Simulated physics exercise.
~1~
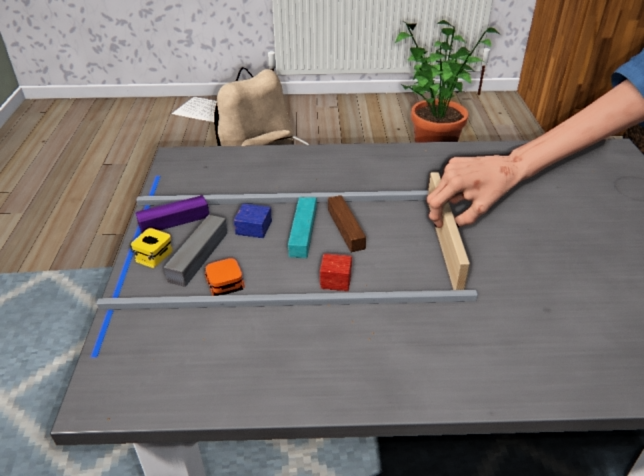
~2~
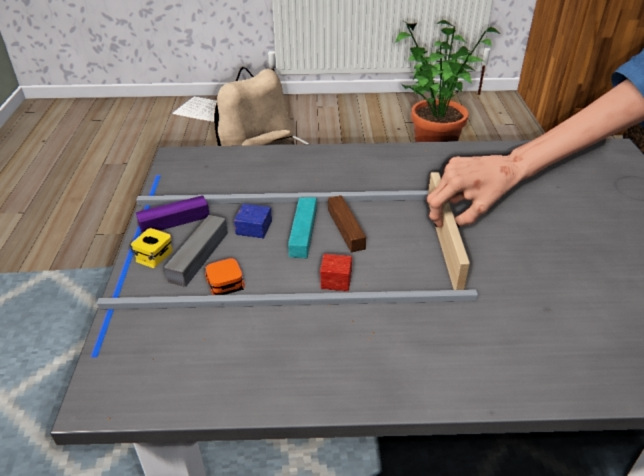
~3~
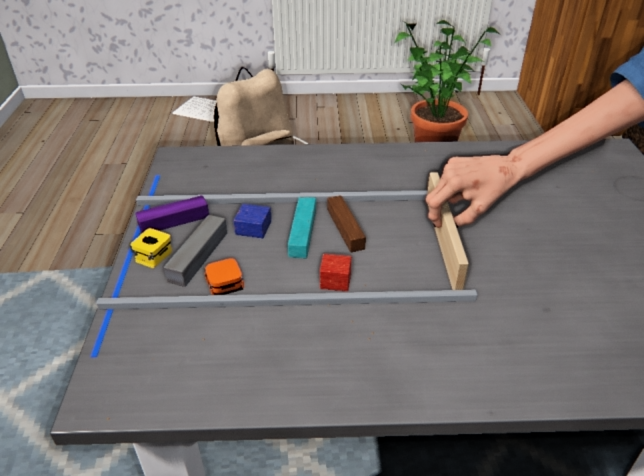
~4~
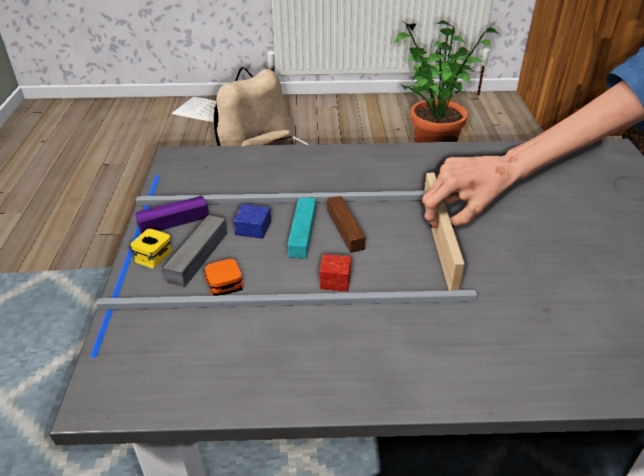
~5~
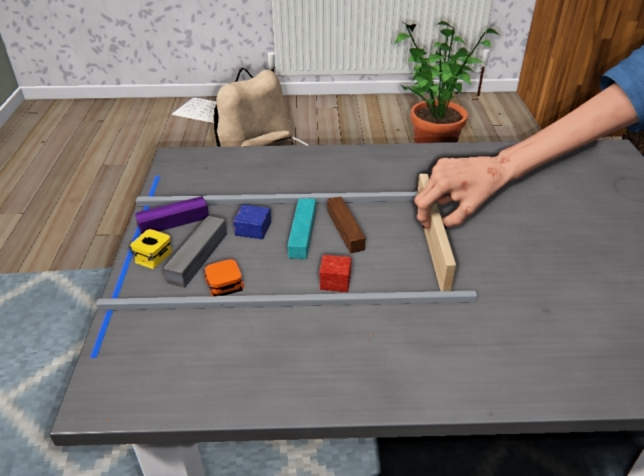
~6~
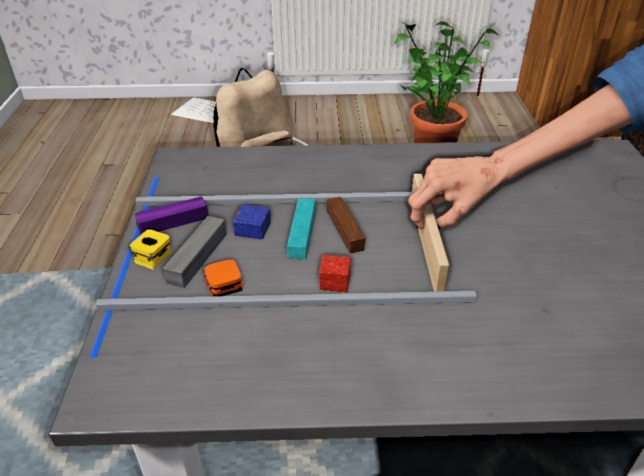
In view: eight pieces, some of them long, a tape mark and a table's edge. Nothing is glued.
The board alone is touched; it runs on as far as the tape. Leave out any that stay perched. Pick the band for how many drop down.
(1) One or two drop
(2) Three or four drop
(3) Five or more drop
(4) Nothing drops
The answer is 3.
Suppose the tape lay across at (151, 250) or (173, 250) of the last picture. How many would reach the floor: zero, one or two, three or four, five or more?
Falls: Five or over, then 3 or 4.
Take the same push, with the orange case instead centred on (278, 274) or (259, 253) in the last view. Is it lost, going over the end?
For the two starting spots, it does not stay up; it does not stay up.
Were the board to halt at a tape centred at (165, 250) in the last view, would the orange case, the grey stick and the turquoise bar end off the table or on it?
The orange case survives; the grey stick drops off; the turquoise bar survives.
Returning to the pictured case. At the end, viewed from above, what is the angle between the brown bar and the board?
Near 0 degrees.
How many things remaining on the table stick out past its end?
The number overhanging is 2.
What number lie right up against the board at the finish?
It's 2 of them.
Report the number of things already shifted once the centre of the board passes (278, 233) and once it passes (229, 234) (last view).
Counting first: 5, next 8.
Soon after, none off yet; yellow case at rest near (152, 249); purple stick at rest near (172, 216); grey stick at rest near (197, 250).
Then, none off yet; yellow case moved about its own width near (123, 254); purple stick moved a little near (161, 214); grey stick moved a little near (148, 252).
At rest, the number that fall off is five or more; fallen, turquoise bar, blue block, orange case, grey stick, purple stick and yellow case.
